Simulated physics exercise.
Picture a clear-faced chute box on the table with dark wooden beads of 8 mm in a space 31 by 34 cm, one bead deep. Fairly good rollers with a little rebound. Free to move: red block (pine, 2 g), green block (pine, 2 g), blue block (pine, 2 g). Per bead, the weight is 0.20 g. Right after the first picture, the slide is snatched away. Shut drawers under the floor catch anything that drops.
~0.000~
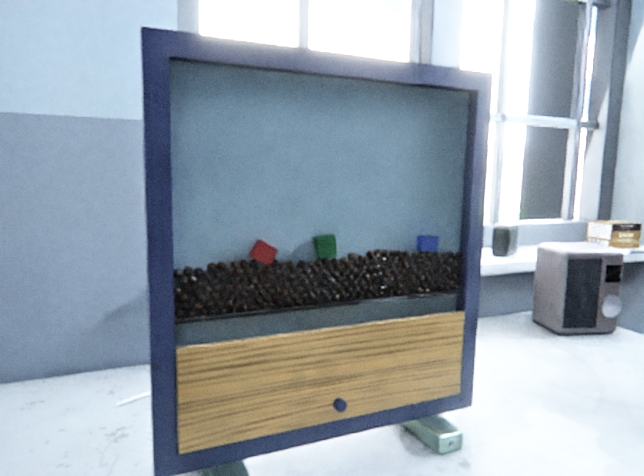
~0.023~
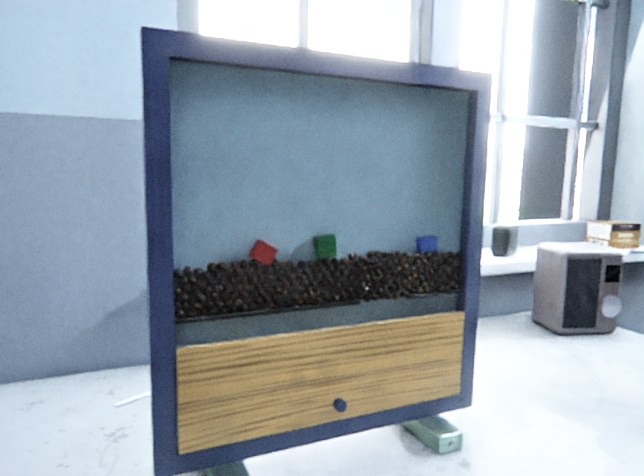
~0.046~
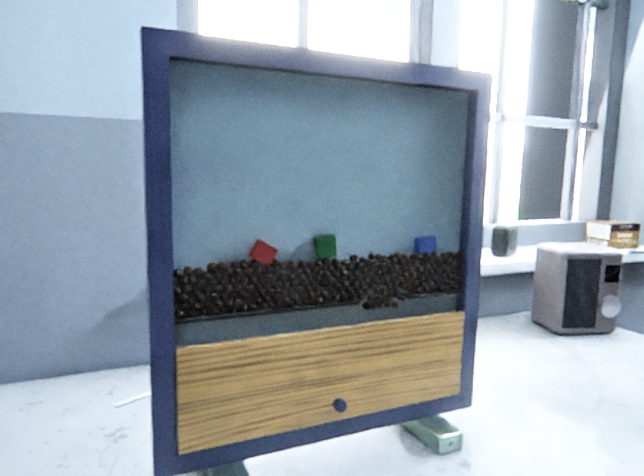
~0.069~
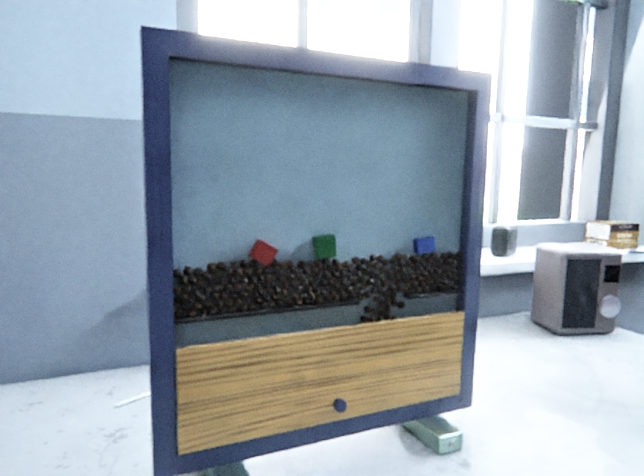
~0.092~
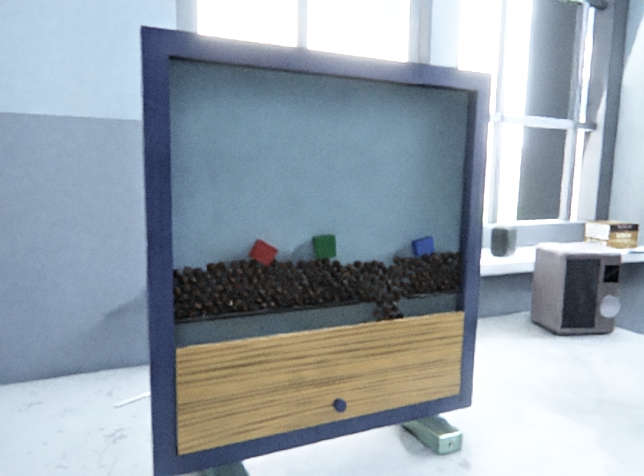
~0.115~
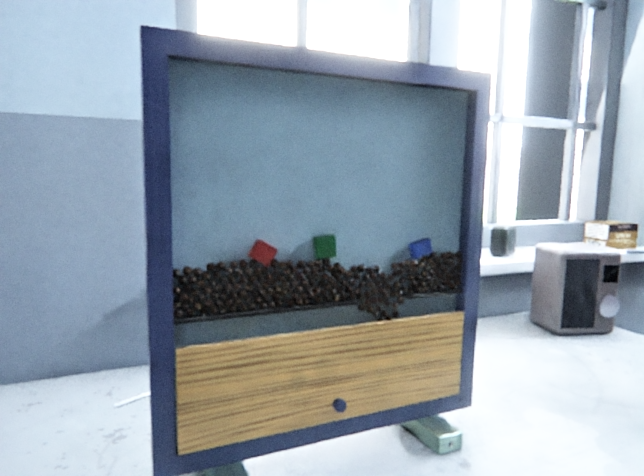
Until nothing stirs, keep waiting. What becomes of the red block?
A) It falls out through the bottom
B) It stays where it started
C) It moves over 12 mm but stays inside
Answer: B.
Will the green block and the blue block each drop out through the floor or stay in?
Green: Falls through; blue: Falls through.
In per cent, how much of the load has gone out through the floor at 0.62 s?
About 35 percent.
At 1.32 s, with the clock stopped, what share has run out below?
Roughly 40 percent by then.
After 0.26 s, 30 % are out; red block moved 0.0 cm tilted 31°; green block moved 1.3 cm tilted 14°; blue block moved 7.5 cm tilted 76°.
After 0.62 s, 35 % are out; red block moved 0.0 cm tilted 31°; green block below the floor; blue block below the floor.
After 1.32 s, 40 % are out; red block moved 0.0 cm tilted 31°; green block below the floor; blue block below the floor.
All still by 1.5 s, 40 % are out; red block moved 0.0 cm tilted 31°; green block below the floor; blue block below the floor.
